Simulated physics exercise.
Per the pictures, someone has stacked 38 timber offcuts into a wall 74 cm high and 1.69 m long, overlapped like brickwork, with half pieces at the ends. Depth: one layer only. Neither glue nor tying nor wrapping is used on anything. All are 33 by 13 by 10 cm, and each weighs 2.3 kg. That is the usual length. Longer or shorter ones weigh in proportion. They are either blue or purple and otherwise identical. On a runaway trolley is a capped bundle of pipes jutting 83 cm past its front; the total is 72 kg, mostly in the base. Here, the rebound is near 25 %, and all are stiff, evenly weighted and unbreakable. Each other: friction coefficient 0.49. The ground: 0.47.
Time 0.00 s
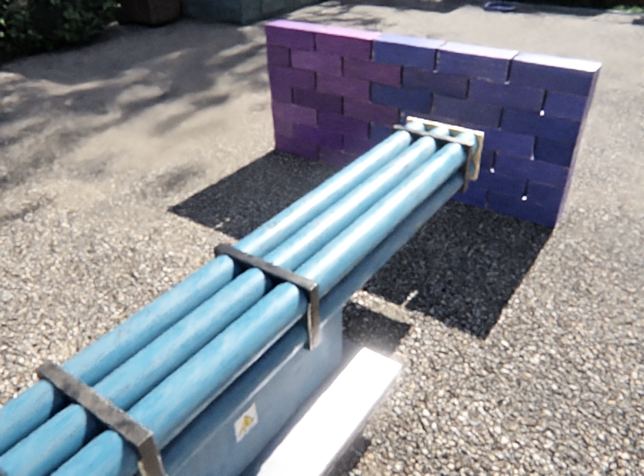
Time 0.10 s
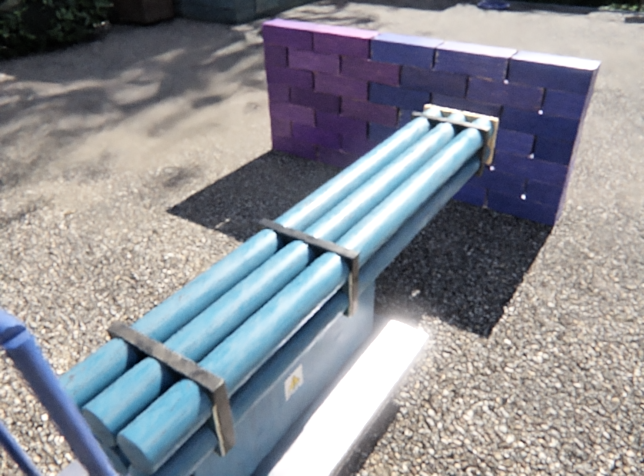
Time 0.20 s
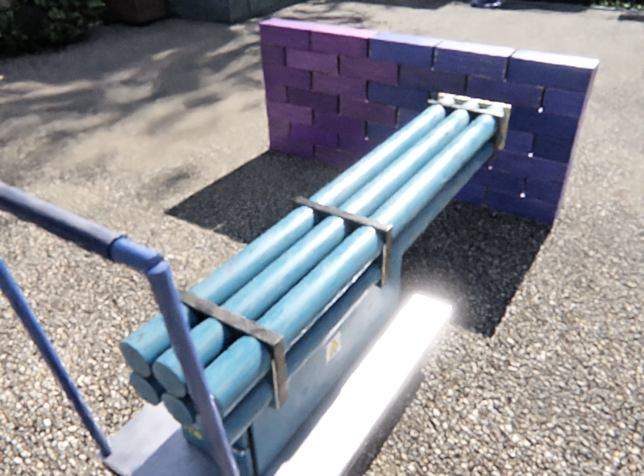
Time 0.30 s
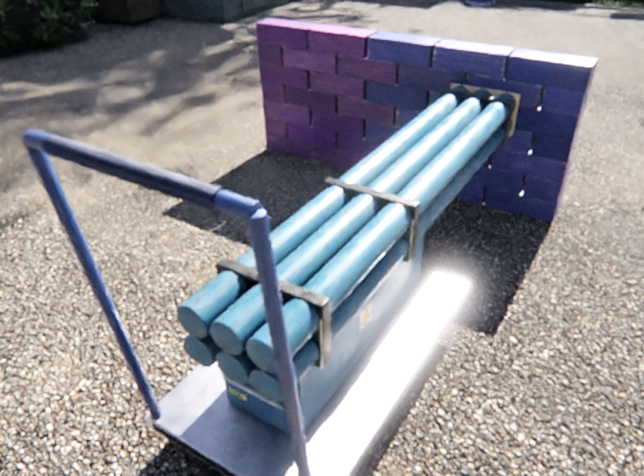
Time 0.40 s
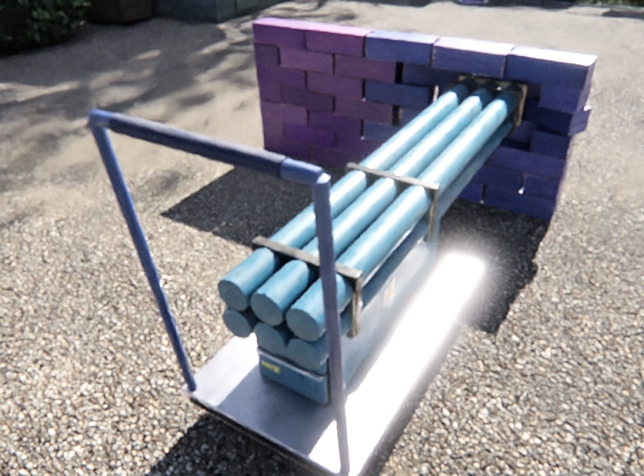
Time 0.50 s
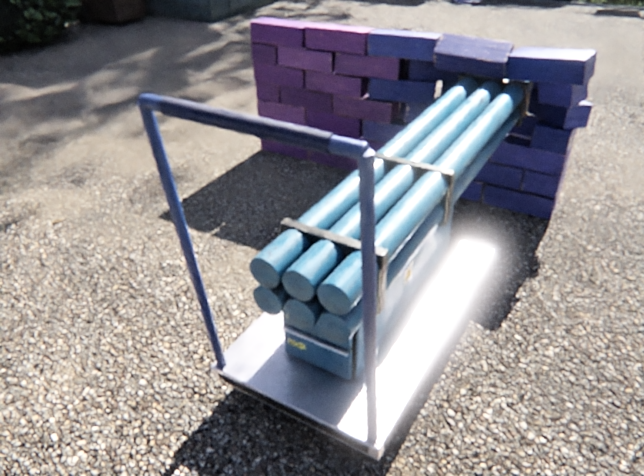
On a sunlit gravel yard, a trolley carrying a bundle of long blue pipes rolls toward a low wall of stacked blue and purple blocks, its handle coming into view from the left. The pipes' far ends reach the wall and push in, shoving several blocks out of line and tilting some near the top.
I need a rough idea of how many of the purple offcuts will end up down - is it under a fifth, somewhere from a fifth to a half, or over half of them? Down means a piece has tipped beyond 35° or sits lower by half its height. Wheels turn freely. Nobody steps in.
I'd say under a fifth of them.
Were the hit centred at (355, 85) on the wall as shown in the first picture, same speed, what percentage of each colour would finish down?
Result - blue: 20 %; purple: 60 %.
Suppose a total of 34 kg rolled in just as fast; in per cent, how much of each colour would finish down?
For blue it's 60, for purple it's 10 in a hundred.
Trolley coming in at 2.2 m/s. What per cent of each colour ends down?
Then blue 70, purple 10 per cent.
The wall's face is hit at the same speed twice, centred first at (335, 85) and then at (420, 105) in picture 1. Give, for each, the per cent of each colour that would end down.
Down by colour - blue: 20%, then 60%; purple: 80%, then 40%.
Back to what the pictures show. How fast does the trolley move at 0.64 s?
About 1.0 m/s.
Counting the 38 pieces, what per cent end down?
Roughly 40 percent.
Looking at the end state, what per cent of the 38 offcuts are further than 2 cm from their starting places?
It comes to 60 percent shifted.
After 0.64 s, load 35 cm past the wall's line, still rolling; none of the 17 purple offcuts down (4 of 38 in all colours); top purple offcut unmoved; top blue offcut leaning 22°.
After 0.84 s, load 55 cm past the wall's line, still rolling; 2 of the 17 purple offcuts down (16 of 38 in all colours); top purple offcut unmoved; top blue offcut leaning 58°, 16 cm lower.
After 1.10 s, load 79 cm past the wall's line, still rolling; 2 of the 17 purple offcuts down (16 of 38 in all colours); top purple offcut unmoved; top blue offcut on its side.
After 1.52 s, load 1.03 m past the wall's line, still rolling; 2 of the 17 purple offcuts down (16 of 38 in all colours); top purple offcut unmoved; top blue offcut on its side.
At rest (2.3 s), load 1.07 m past the wall's line, stopped; 2 of the 17 purple offcuts down (16 of 38 in all colours); top purple offcut unmoved; top blue offcut on its side. That is 12 per cent. As the last picture would show them, middles, top purple offcut near (282, 33), top blue offcut near (387, 108).
